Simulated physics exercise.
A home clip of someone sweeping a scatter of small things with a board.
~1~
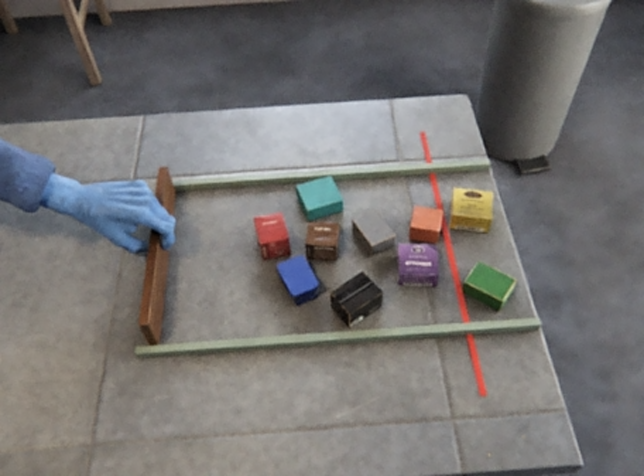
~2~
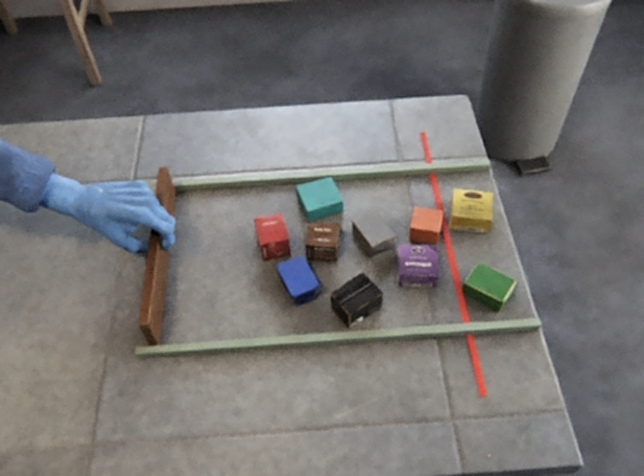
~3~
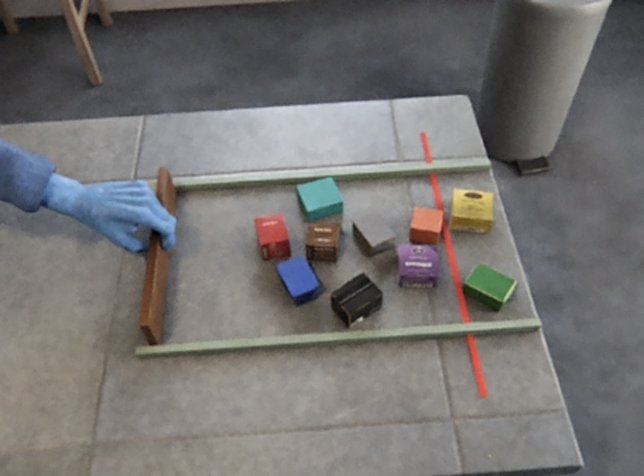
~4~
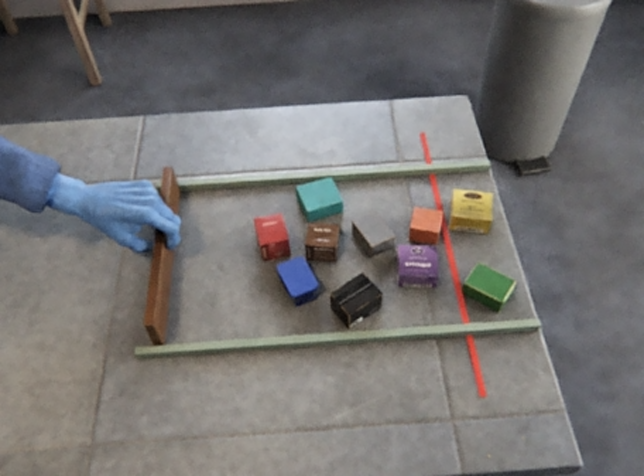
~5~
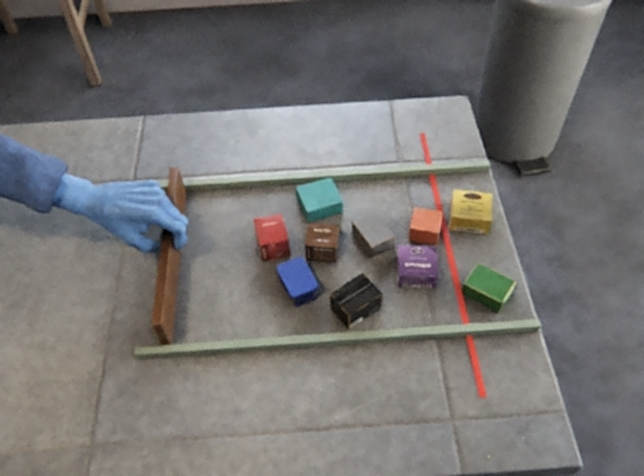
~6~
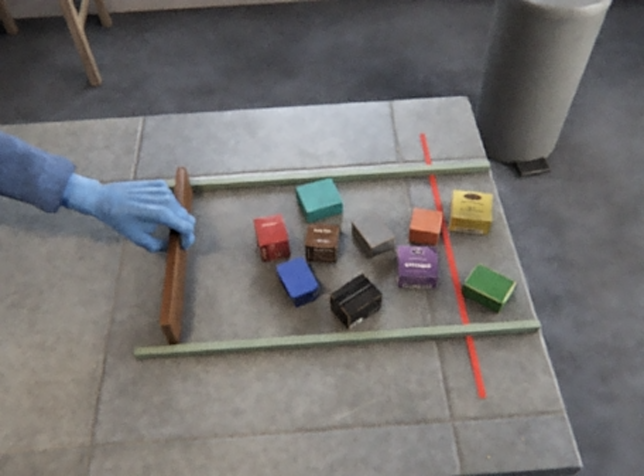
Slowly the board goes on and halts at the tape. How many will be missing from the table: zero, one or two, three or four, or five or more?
The number that fall off is three or four.
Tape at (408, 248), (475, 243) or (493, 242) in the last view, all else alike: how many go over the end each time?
It would be 1, 6 and 6.
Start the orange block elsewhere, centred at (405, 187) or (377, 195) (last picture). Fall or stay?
The orange block does not fall; holds on.
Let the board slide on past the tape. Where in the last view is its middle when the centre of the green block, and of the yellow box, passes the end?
At (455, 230) for the green block; at (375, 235) for the yellow box.
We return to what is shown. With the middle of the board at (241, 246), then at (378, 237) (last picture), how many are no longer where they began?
0 and 9.
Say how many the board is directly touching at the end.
4 of them.
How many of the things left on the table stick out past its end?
The number is 2.
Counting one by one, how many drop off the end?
The count is 3.
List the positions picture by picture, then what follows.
The first frame shows yellow box (471, 210); green block (489, 286); orange block (426, 225); board (159, 251); tape (448, 243).
The second frame shows green block (489, 287); black box (356, 300).
The third frame shows orange block (426, 225); red box (273, 237).
The fourth frame shows yellow box (471, 211); board (164, 251).
The fifth frame shows green block (488, 287); grey block (373, 234).
The sixth frame shows yellow box (471, 212); green block (488, 288); orange block (425, 227); board (178, 250); tape (448, 245).
Soon after, none off yet; yellow box at rest near (471, 212); green block at rest near (488, 288); orange block at rest near (425, 227).
After that, none off yet; yellow box displaced about its own width near (496, 205); green block at rest near (488, 288); orange block displaced about its own width near (467, 222).
In the end, the number that fall off is three or four; gone, grey block, orange block and yellow box.
